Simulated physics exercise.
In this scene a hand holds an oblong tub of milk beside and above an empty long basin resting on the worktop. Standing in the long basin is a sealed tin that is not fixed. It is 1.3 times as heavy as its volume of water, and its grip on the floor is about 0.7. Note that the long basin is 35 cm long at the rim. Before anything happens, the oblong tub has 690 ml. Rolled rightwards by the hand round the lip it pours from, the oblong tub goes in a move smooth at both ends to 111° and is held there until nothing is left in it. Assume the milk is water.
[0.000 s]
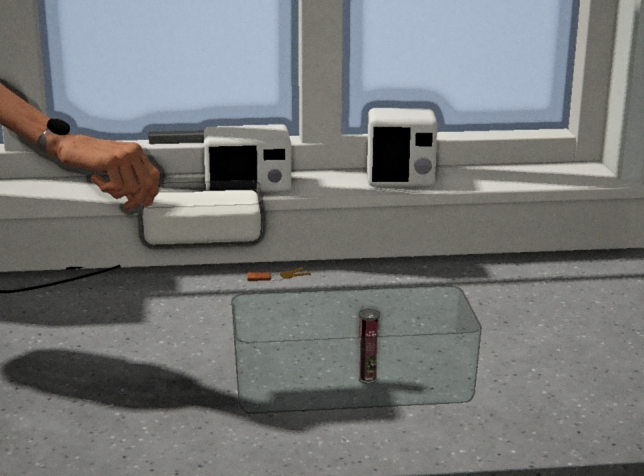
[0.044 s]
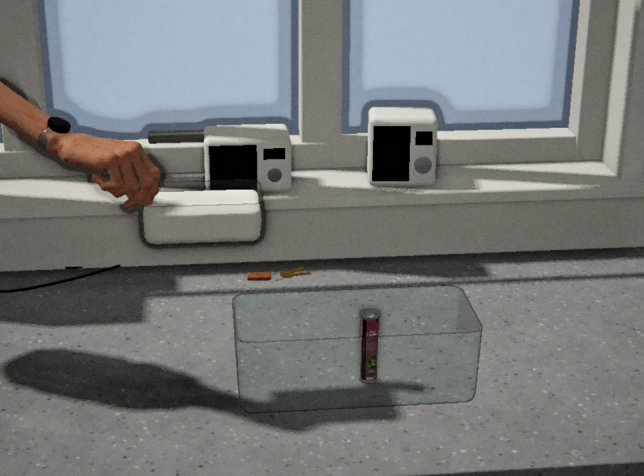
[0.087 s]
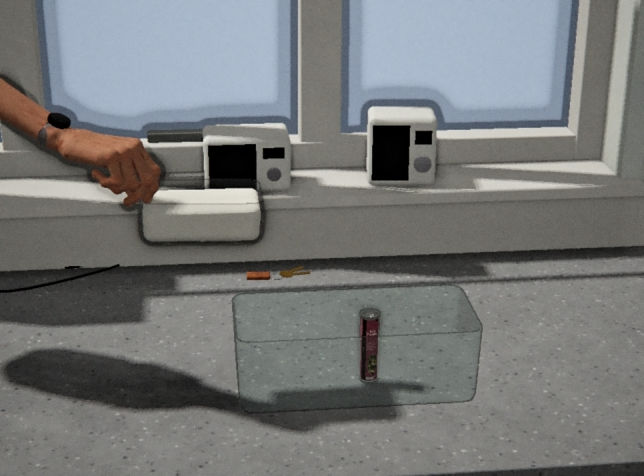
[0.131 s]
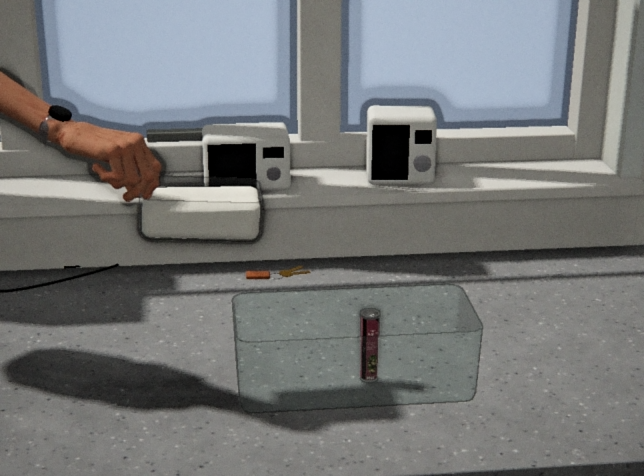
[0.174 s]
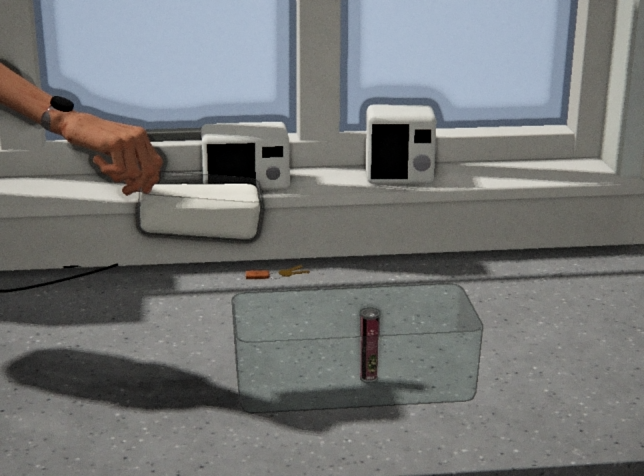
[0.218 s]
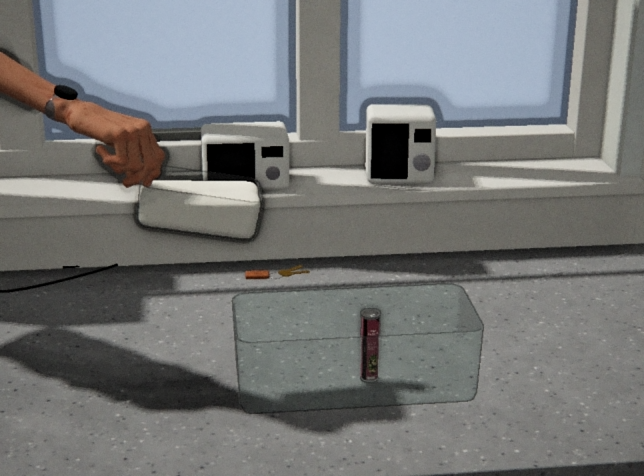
At first, a hand holds an oblong white tub level in front of a windowsill, above and to the left of a clear, long basin on the speckled worktop, with a small red tin showing through it. Then the hand slowly tilts the tub slightly rightwards, while the basin stays still.
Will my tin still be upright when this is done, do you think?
It capsizes.
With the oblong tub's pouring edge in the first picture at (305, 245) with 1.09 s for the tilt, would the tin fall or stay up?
It does not tip.
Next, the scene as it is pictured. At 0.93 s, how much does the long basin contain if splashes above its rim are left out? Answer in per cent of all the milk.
About 80 per cent.
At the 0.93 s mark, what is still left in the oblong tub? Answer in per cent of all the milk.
4 %.
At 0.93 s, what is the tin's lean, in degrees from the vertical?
It sits at roughly 10°.
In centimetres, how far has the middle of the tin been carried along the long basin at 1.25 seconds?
I'd put it at around 7 centimetres.
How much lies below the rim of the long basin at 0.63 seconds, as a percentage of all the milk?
9 %, roughly.
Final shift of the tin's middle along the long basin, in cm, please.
The middle of the tin ends some 7.0 cm along the basin.
By 0.63 s the tilt is 69° and 36 per cent is still to pour; the tin stands where it began.
By 0.93 s the tilt is 105° and 4 per cent is still to pour; the tin leans 9°.
By 1.25 s the tilt is 111° and 0 per cent is still to pour; the tin lies on its side.
By 1.59 s the tilt is 111° and 0 per cent is still to pour; the tin lies on its side.
At rest the tin lies on its side.
